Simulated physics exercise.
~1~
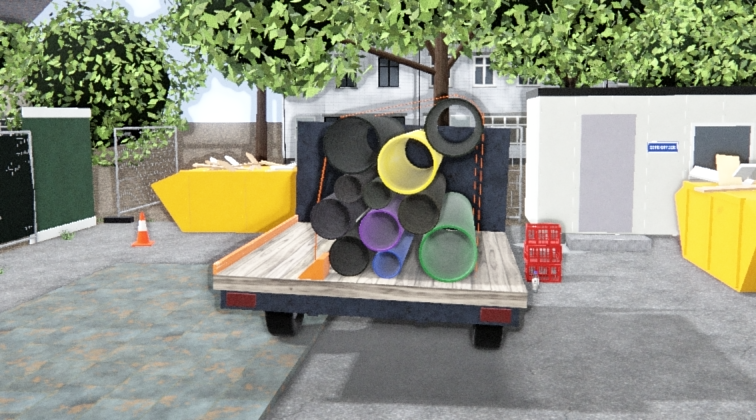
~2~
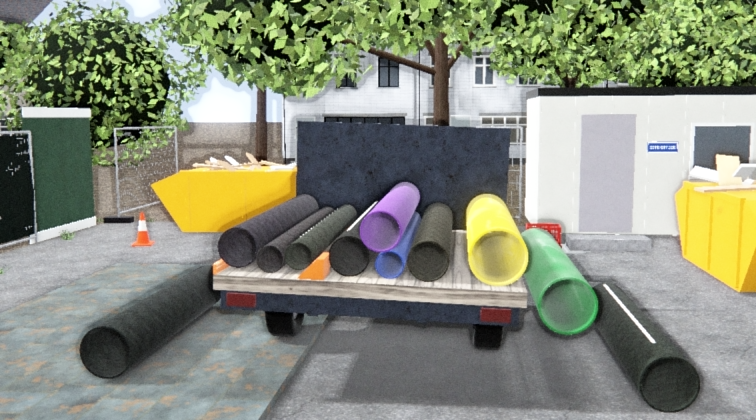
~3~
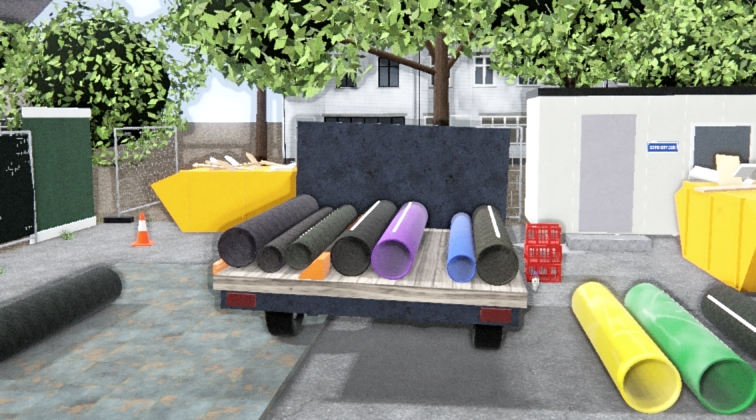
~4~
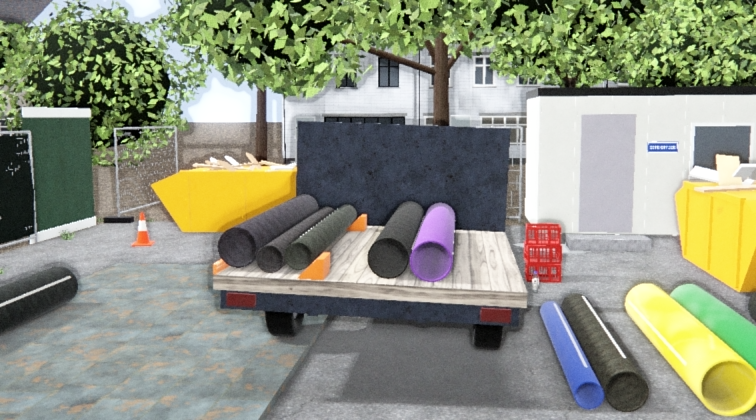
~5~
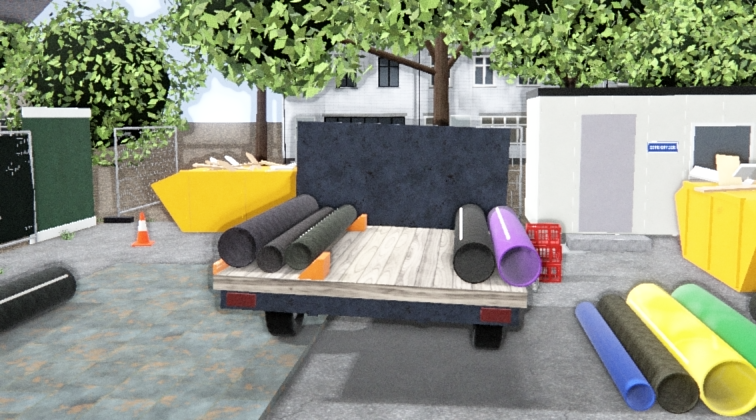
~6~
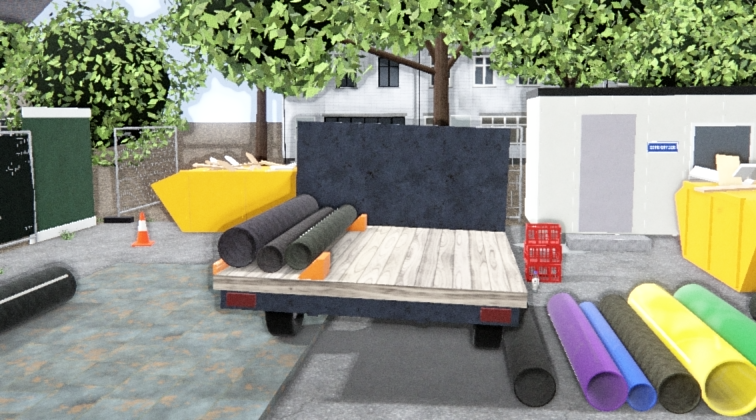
A flatbed trailer held a strapped stack of black and coloured pipes, which collapsed and rolled off, one black pipe going left and the green, yellow, blue, another black and purple ones going right, leaving three black pipes on the deck's left side.
